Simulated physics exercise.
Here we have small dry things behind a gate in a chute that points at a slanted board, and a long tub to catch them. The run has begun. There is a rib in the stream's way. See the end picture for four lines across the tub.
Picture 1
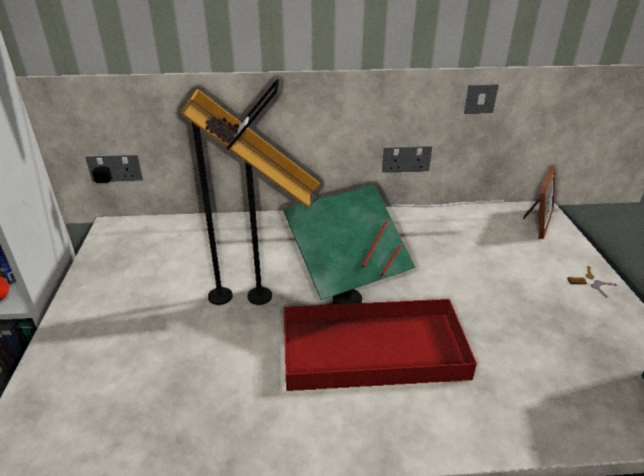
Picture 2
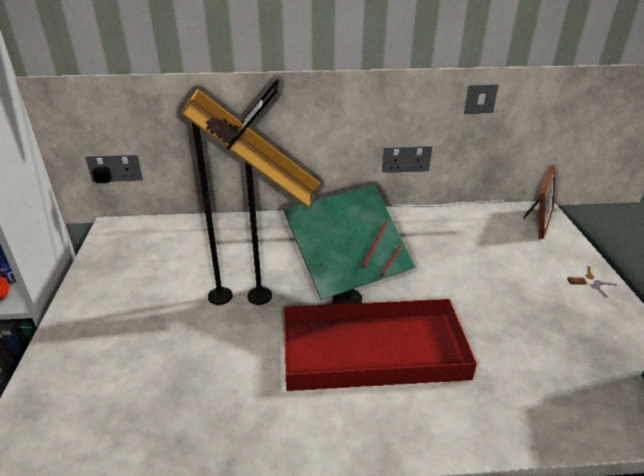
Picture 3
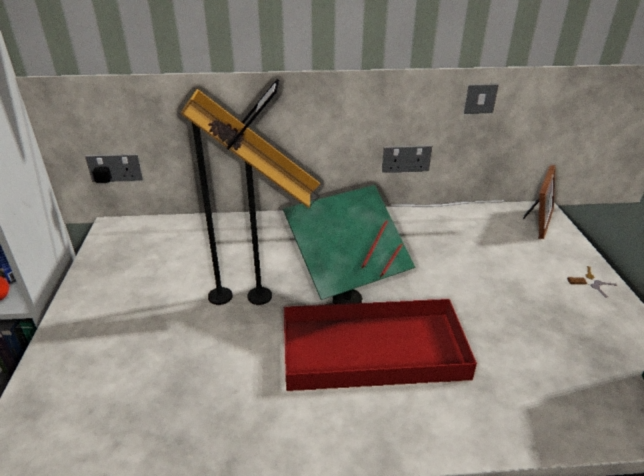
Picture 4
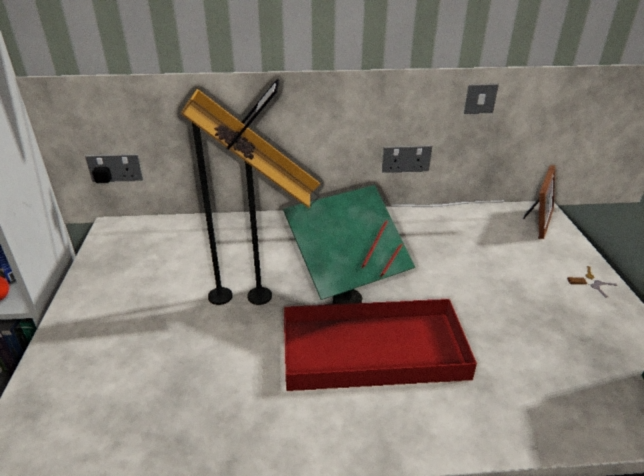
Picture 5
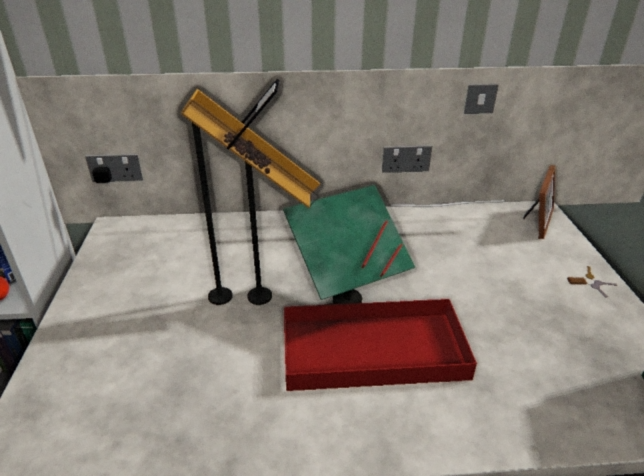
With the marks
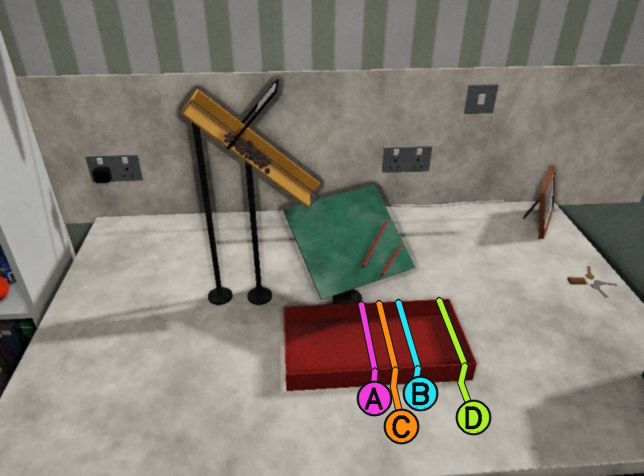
Small brown pieces slide down a tilted yellow chute toward the right, above a green board.
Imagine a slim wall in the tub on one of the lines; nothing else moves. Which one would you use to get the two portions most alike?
A works best here.
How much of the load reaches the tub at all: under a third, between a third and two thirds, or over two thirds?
It is between a third and two thirds.
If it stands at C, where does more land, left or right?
More lands on the left.
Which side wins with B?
More lands on the left.
On the marked copy, line A crosses the front rim at (374, 369); line B crosses the front rim at (417, 367); line C crosses the front rim at (395, 368); line D crosses the front rim at (464, 364).
If A is chosen, of what is caught, close to two thirds on the left of the divider, close to a third on the right.
If B is chosen, of what is caught, the whole lot on the left of the divider, none at all on the right.
If C is chosen, of what is caught, all but a few on the left of the divider, a small share on the right.
If D is chosen, of what is caught, the whole lot on the left of the divider, none at all on the right.
